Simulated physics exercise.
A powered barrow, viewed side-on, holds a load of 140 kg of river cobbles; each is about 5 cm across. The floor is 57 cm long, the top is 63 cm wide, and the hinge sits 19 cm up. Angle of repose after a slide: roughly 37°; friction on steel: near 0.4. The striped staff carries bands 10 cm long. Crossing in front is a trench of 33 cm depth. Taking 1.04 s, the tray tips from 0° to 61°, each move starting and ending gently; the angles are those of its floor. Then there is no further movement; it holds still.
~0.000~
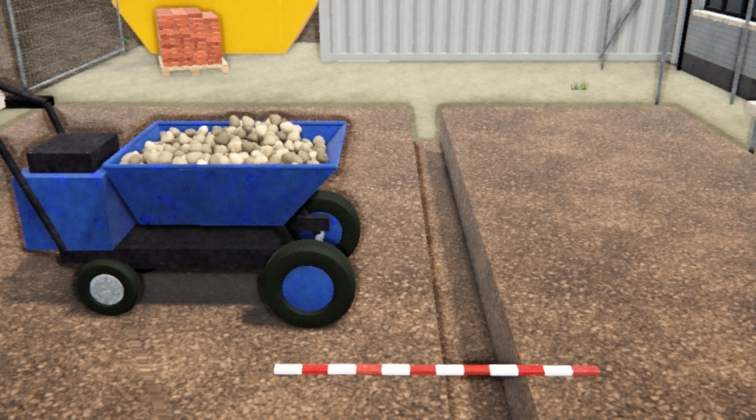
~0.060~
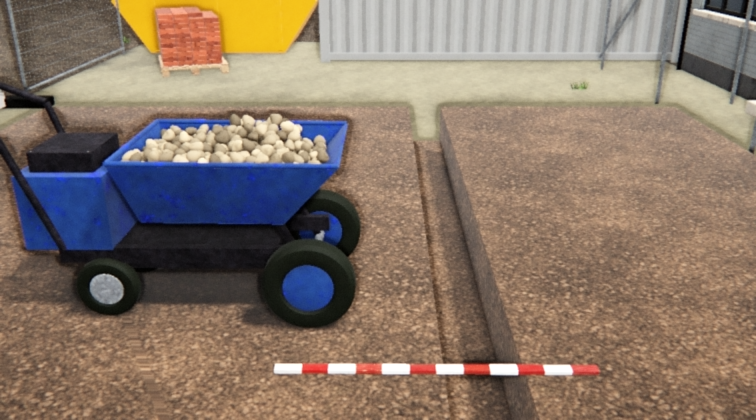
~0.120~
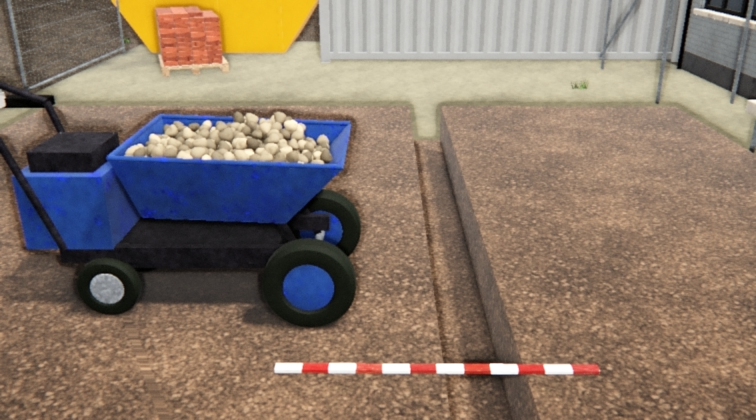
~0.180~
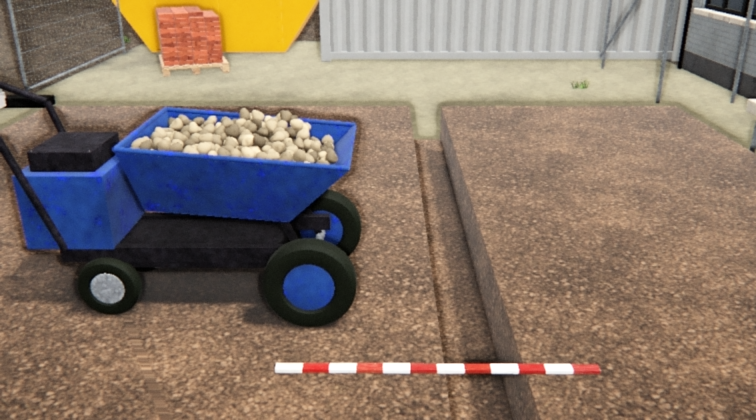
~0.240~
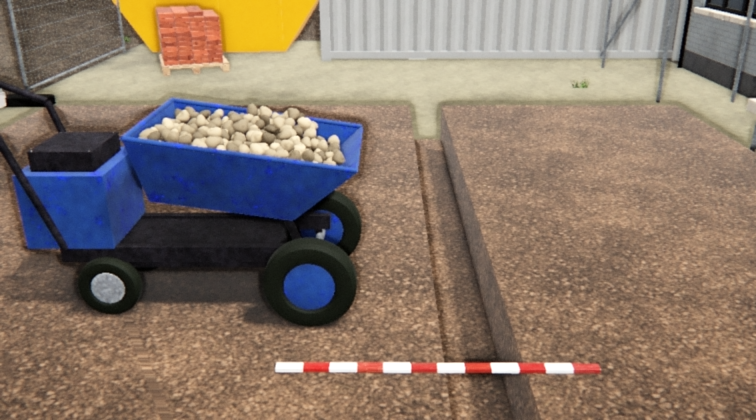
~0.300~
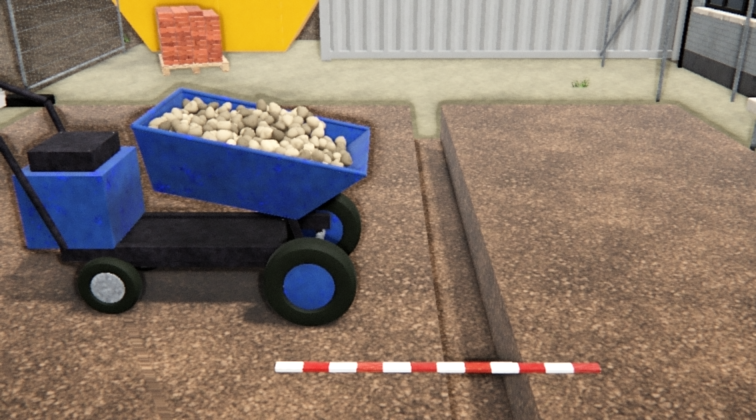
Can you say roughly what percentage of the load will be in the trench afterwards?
Roughly 71 per cent, I would say.
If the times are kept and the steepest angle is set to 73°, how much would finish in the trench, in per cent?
Roughly 65%.
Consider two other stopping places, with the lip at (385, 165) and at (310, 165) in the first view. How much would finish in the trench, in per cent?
It comes to about 40 and 85 in a hundred.
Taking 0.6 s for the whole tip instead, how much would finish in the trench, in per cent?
Then about 55 per cent.
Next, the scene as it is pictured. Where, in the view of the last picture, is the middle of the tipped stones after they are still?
Their middle ends up near (475, 329).
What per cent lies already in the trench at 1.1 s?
Close to 25 per cent has got there by then.
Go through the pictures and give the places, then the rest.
The tray is at 0°, its lip at (336, 167); the top of the load is at (252, 128), in the first picture.
Lip at (338, 167), floor tilted 1°, highest stones at (252, 127); the stones move at 0.2 m/s on average, in the second picture.
The tray is at 2°, its lip at (342, 167); the top of the load is at (247, 125); the stones move at 0.3 m/s on average, in the third picture.
The tray is at 5°, its lip at (348, 169); the top of the load is at (240, 122); the stones move at 0.5 m/s on average, in the fourth picture.
Lip at (357, 171), floor tilted 8°, highest stones at (239, 117); the stones move at 0.6 m/s on average, in the fifth picture.
The tray is at 12°, its lip at (365, 175); the top of the load is at (214, 109); the stones move at 0.7 m/s on average, in the sixth picture.
After 0.8 s the floor is at 51°; 100 % in the tray; the foremost stones are at (421, 198).
After 1.1 s the floor is at 61°; 69 % in the tray, 27 % in the trench, 3 % past the trench; the foremost stones are at (521, 277).
After 1.5 s the floor is at 61°; 35 % in the tray, 40 % in the trench, 26 % past the trench; the foremost stones are at (629, 285).
After 3.4 s the floor is at 61°; 3 % in the tray, 71 % in the trench, 26 % past the trench; the foremost stones are at (732, 282).
